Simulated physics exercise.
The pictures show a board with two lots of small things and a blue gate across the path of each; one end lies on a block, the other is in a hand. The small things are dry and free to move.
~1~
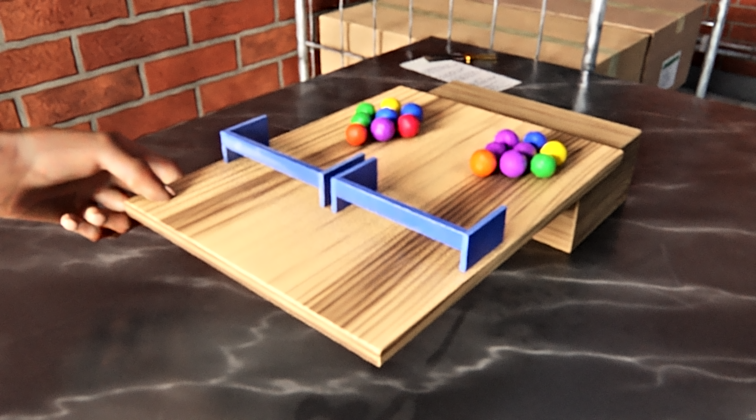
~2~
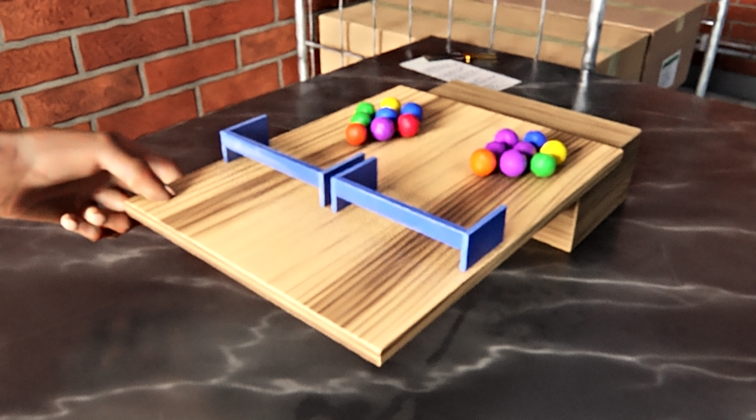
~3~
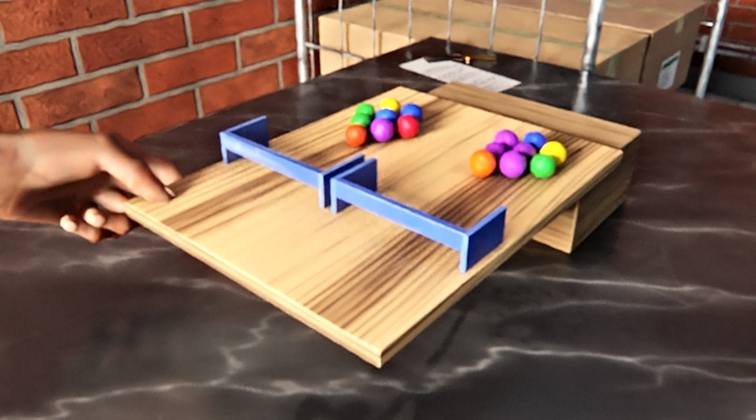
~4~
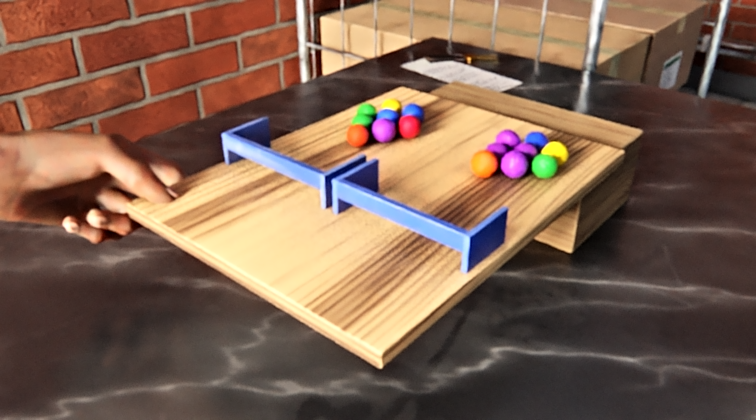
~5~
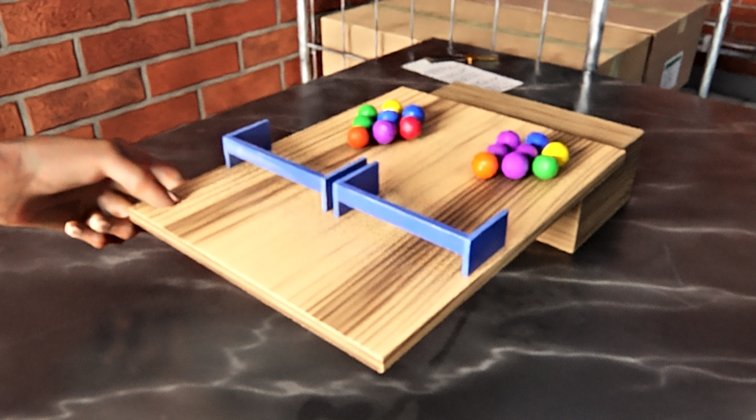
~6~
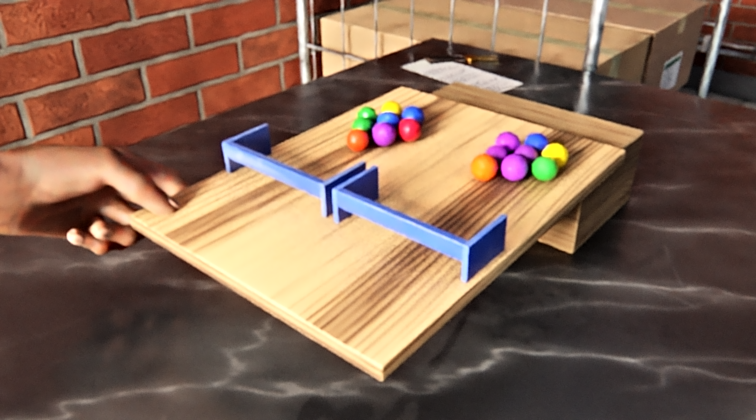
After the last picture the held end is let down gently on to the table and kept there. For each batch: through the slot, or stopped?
The near batch lodges against the bar and the far batch lodges against the bar.
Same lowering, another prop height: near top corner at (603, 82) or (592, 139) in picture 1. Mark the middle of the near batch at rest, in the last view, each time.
At about (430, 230), and at (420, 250).
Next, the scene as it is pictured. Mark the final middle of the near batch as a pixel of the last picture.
Close to (415, 272).
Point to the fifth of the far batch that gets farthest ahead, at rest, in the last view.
At about (297, 225).
Then, 0.39 s after the last picture, board sloping at 9°; near batch on its way down; far batch on its way down.
Then, 0.80 s after the last picture, board sloping at 15°; near batch has reached its gate; far batch has reached its gate.
Then, 1.30 s after the last picture, board resting at 16°; near batch has reached its gate; far batch has reached its gate.
At rest, board resting at 16°; near batch gathered behind its gate; far batch gathered behind its gate.
